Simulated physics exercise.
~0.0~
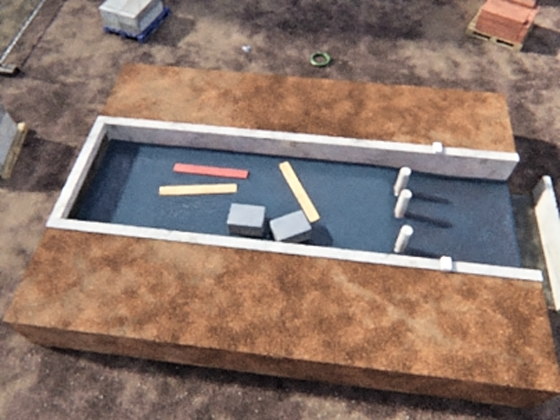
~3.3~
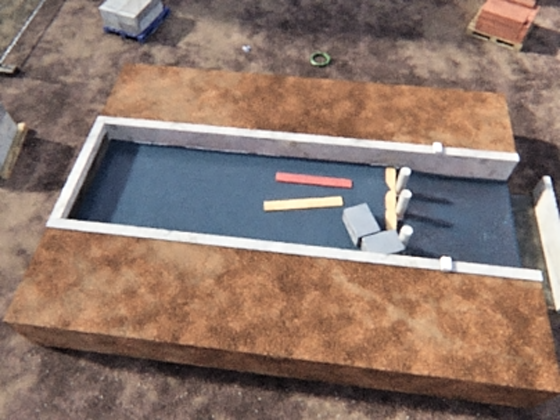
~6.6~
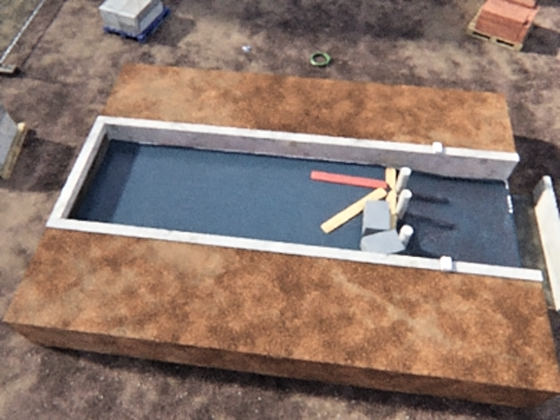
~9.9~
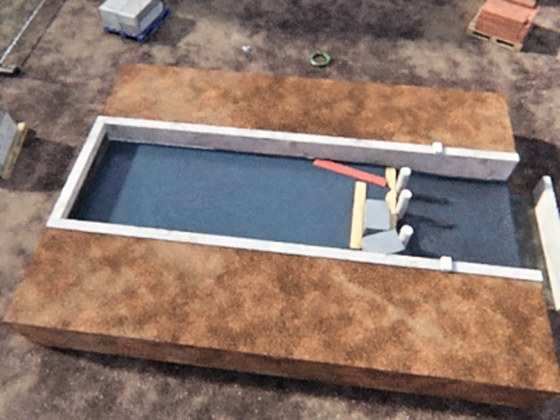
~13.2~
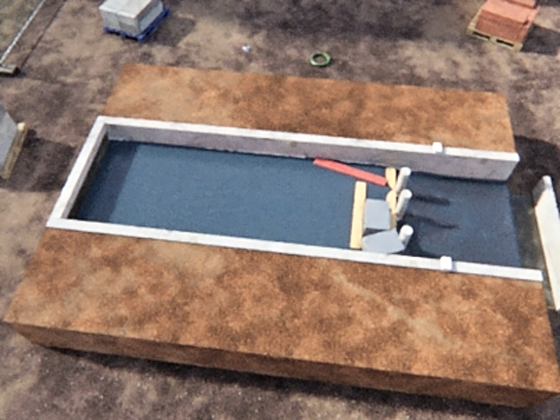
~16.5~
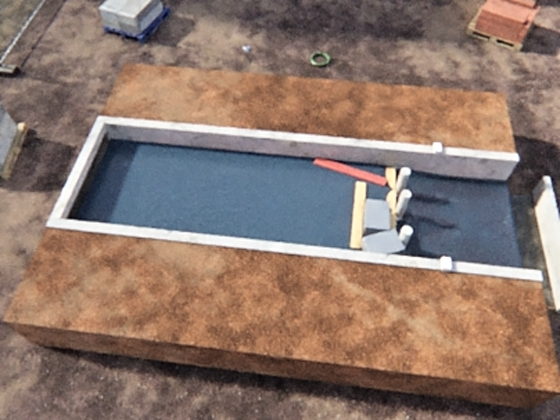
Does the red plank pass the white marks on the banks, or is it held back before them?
The red plank is held back before the white marks. It comes to rest beside the other planks and blocks jammed at the posts.
